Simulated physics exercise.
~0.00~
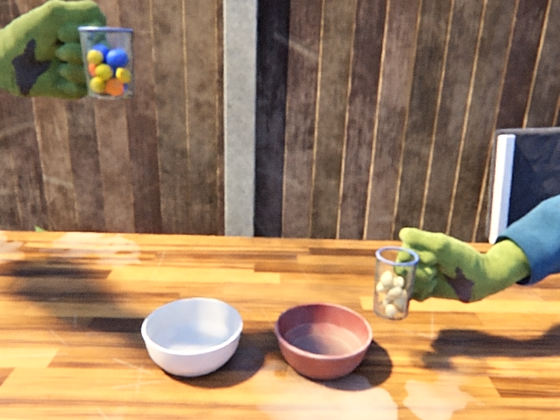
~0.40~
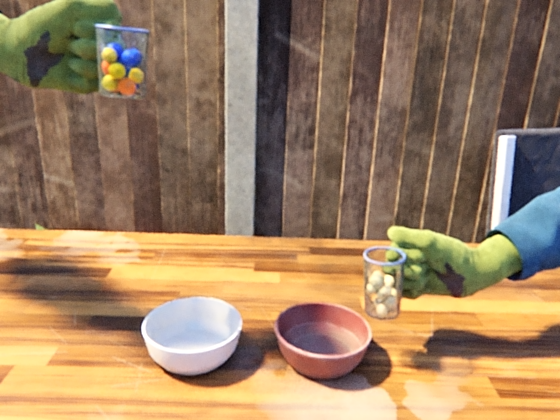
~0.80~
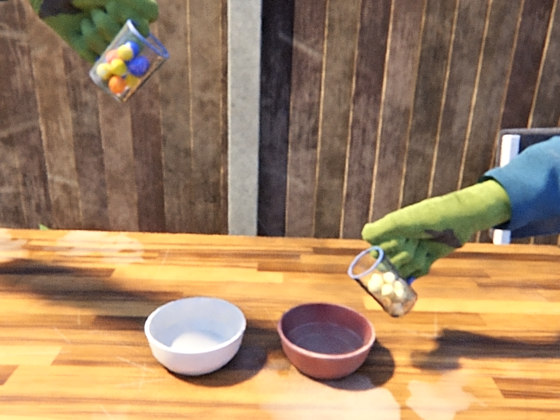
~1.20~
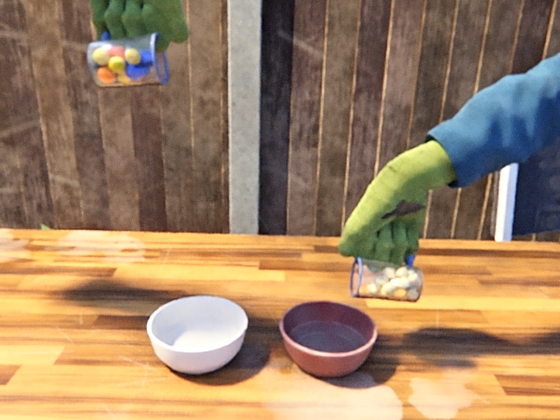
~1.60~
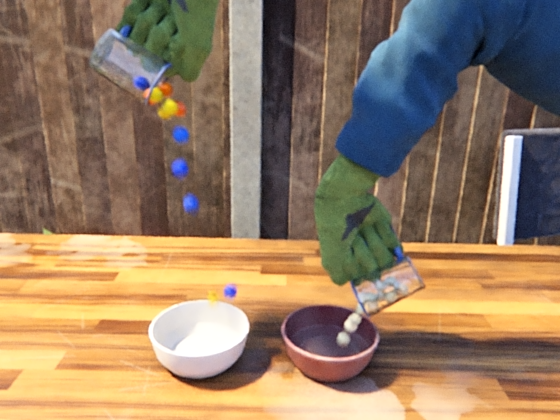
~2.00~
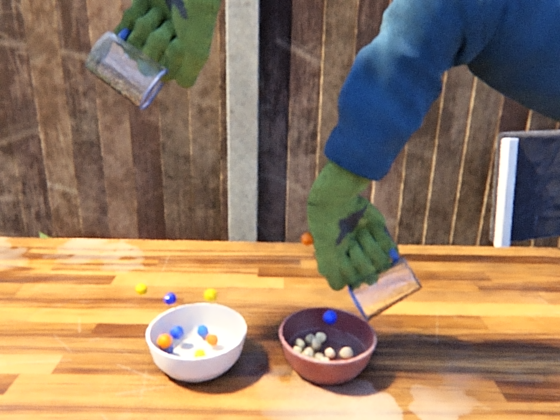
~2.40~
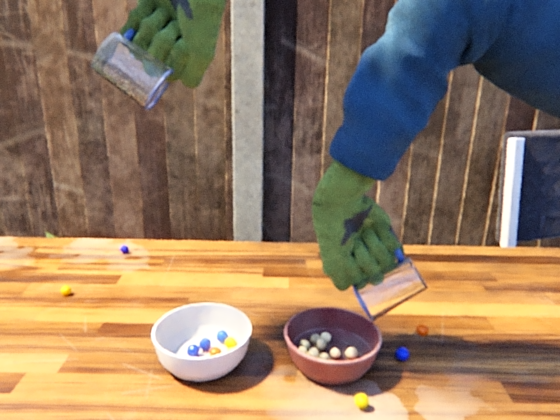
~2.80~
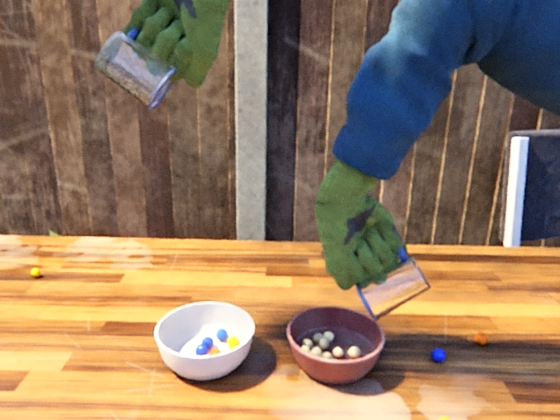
Green-gloved hands tip two cups; colored balls partly miss the white bowl, pale ones fill the red.
